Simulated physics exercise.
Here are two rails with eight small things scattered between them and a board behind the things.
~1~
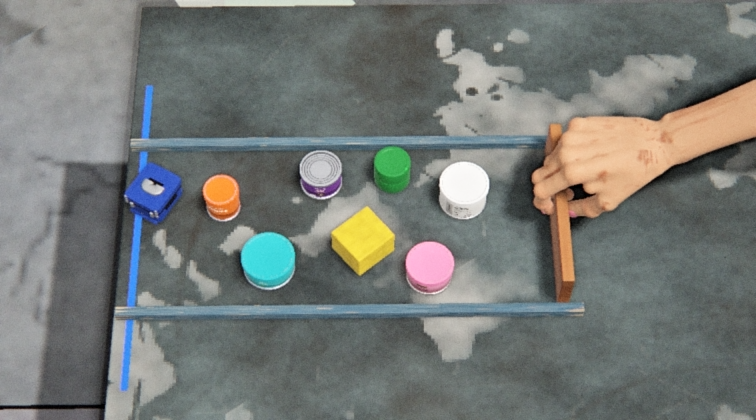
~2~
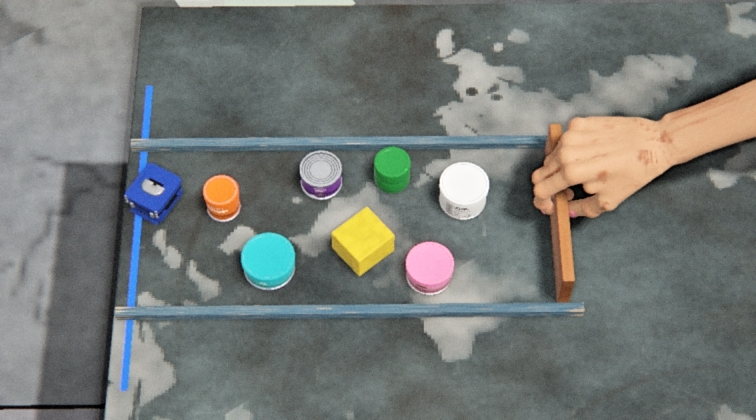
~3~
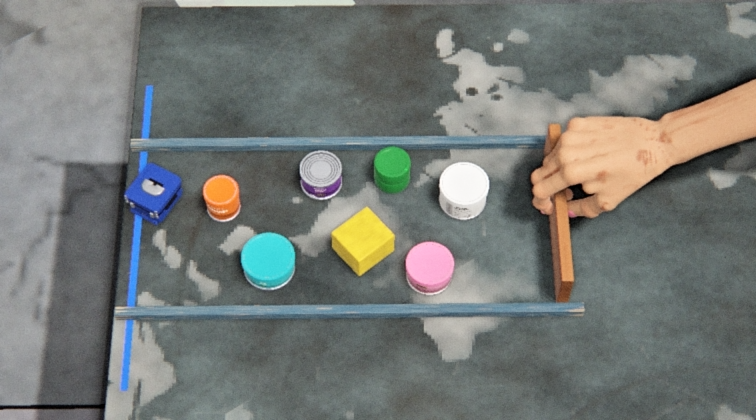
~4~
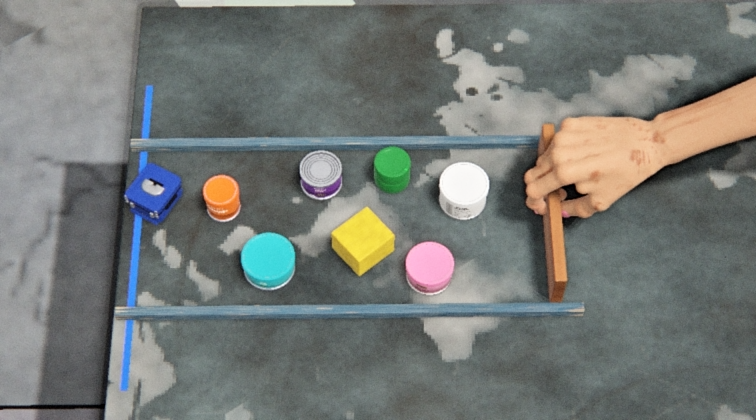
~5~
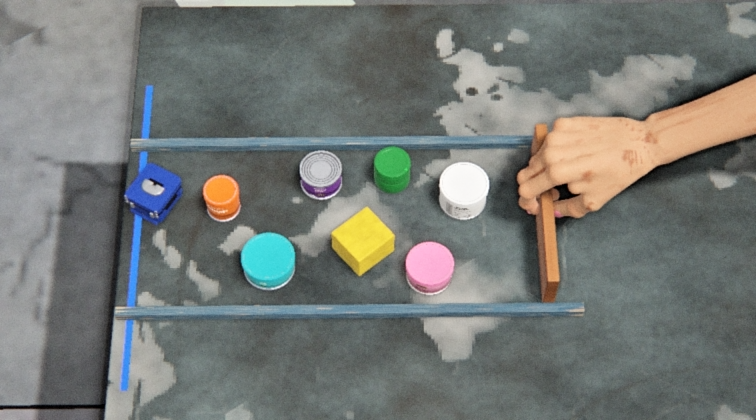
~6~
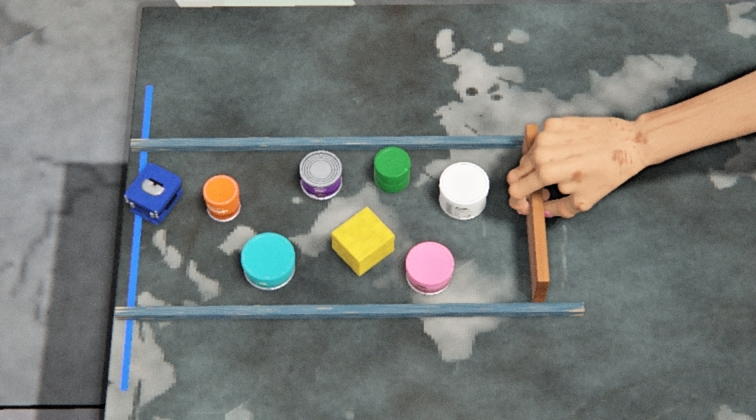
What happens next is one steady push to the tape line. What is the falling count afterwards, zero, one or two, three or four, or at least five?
Afterwards the falling count is at least five.
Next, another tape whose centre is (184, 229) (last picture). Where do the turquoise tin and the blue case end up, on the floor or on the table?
The turquoise tin slips off and the blue case slips off.
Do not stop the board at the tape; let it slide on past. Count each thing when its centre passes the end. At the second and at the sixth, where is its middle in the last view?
The middle is near (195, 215) first and near (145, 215) after.
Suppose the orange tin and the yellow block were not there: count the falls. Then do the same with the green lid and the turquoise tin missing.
The counts: 6 and 6.
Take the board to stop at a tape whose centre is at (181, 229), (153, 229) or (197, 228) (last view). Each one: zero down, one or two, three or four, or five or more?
So in that order I'd say three or four; five or over; one to two.
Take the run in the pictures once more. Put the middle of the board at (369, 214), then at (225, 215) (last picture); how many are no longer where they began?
The counts are 5 and 8.
Soon after, none off yet; blue case at rest near (155, 195); orange tin at rest near (222, 199); turquoise tin at rest near (269, 262).
In the end, the number that fall off is five or more; gone, white pot, pink pot, green lid, yellow block, purple pot, turquoise tin, orange tin and blue case.
